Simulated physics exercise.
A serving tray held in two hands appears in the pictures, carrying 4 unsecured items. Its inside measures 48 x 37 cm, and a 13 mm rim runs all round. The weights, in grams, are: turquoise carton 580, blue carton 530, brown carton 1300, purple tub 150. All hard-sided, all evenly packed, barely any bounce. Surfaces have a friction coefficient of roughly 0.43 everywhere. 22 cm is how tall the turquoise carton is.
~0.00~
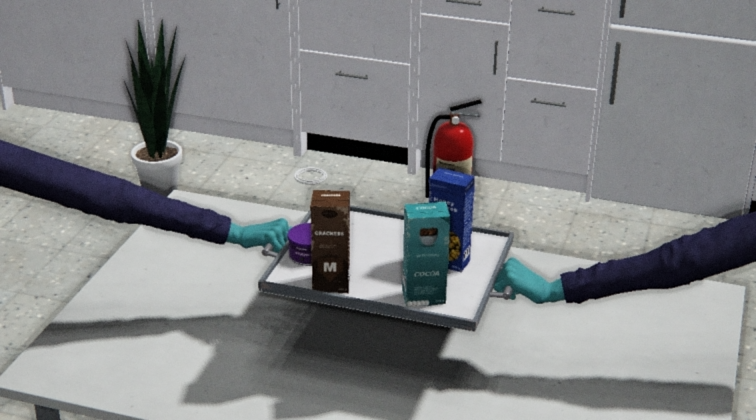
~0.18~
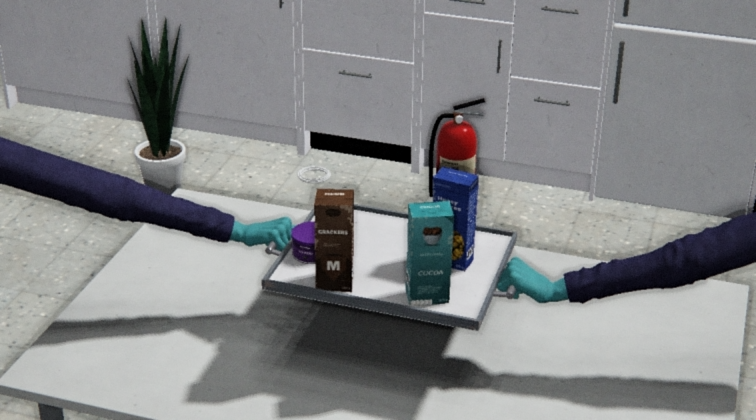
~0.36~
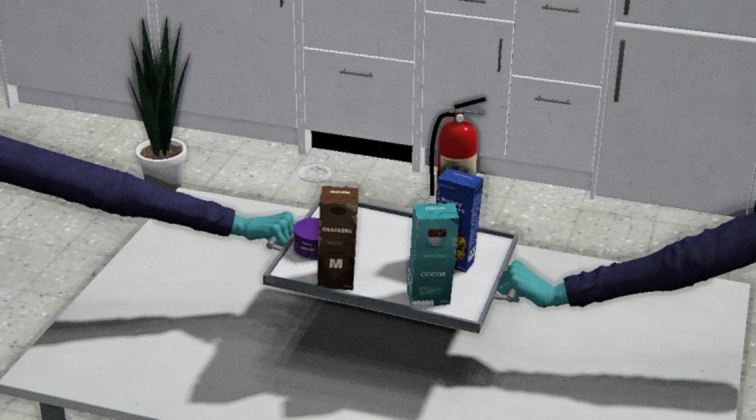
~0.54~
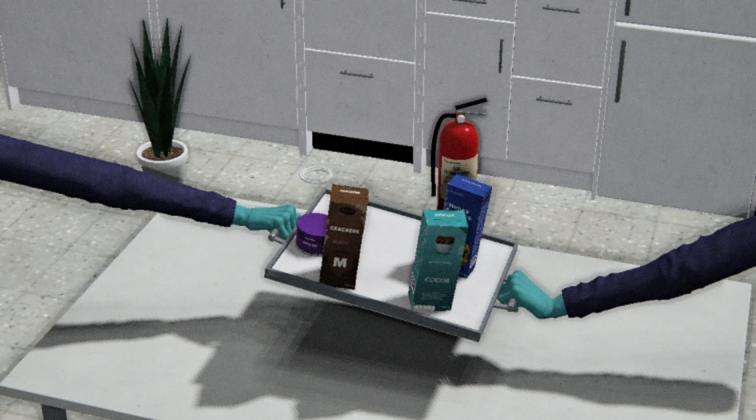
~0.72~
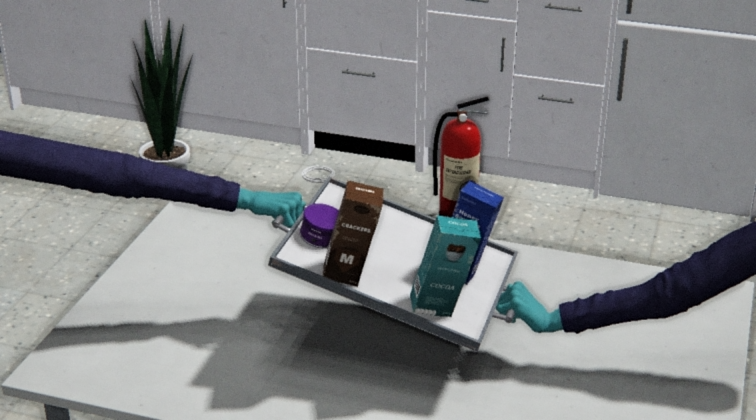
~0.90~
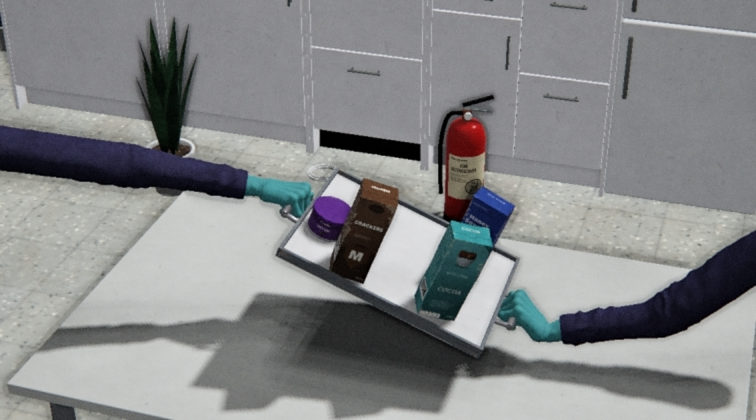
Two gloved hands held a tray carrying a brown carton, a turquoise carton, a blue carton and a purple tub above a table, then steadily tilted it down to the right.
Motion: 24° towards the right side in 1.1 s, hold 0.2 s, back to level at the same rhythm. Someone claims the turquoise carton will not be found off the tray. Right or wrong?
Wrong, it ends up off the tray.
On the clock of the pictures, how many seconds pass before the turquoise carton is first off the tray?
It happens near 1.5 s.
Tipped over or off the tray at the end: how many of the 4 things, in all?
Total count: 3.
After 1.50 s, tray at 24°, right edge down; turquoise carton and blue carton now off the tray; brown carton 66° off its base; purple tub moved 2 cm.
After 1.70 s, tray at 20°, right edge down; brown carton on its side; purple tub moved 4 cm.
After 2.00 s, tray at 10°, right edge down; brown carton on its side; purple tub moved 4 cm.
In the end (3.0 s), off the tray, turquoise carton and blue carton; toppled on the tray, brown carton; the last one under 5 cm from the start. In the last view, turquoise carton near (637, 416).
